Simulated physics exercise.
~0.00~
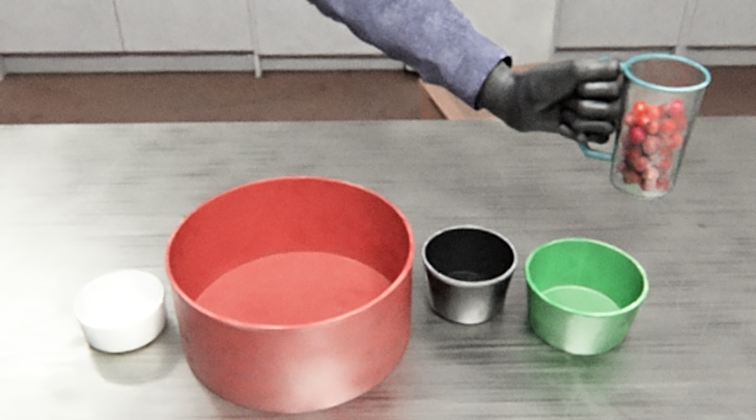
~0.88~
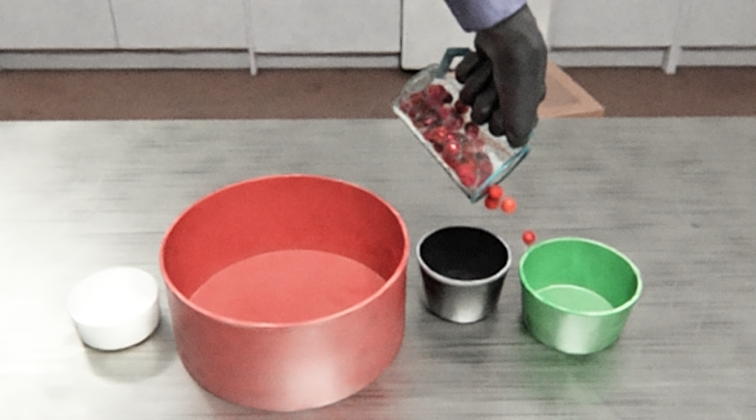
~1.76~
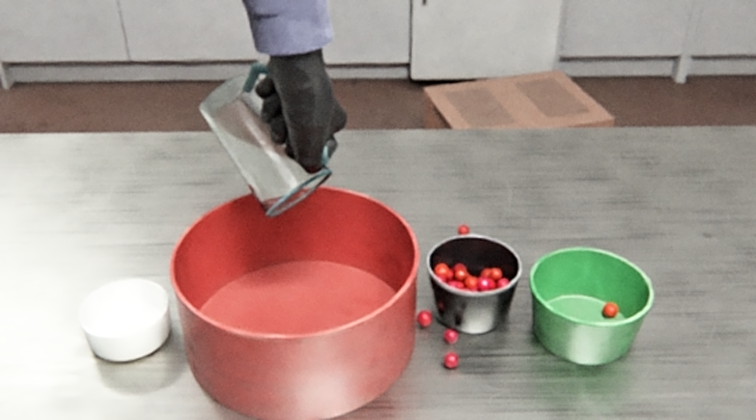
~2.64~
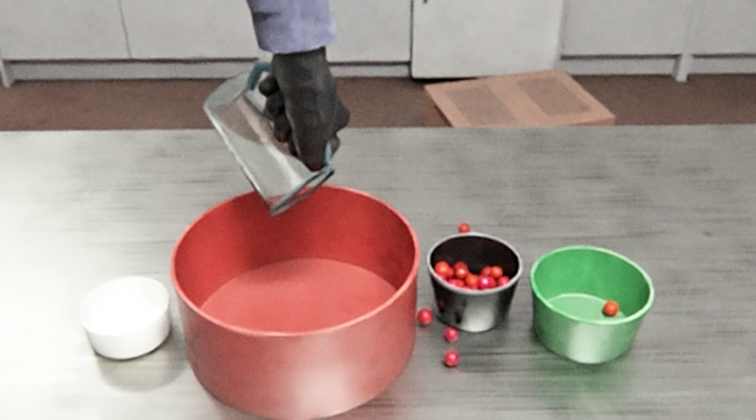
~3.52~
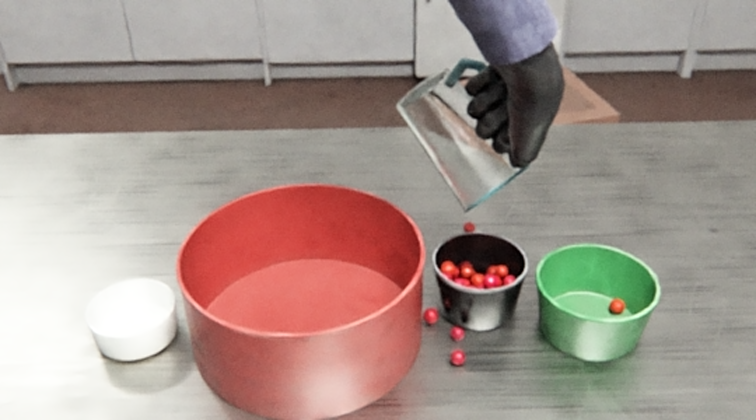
The video shows a dark-gloved hand tipping a clear cup of red berries as it moves left over dishes and a red pot, then swinging the emptied cup back right. Most berries end in the black dish, with a few on the table and one in the green dish.
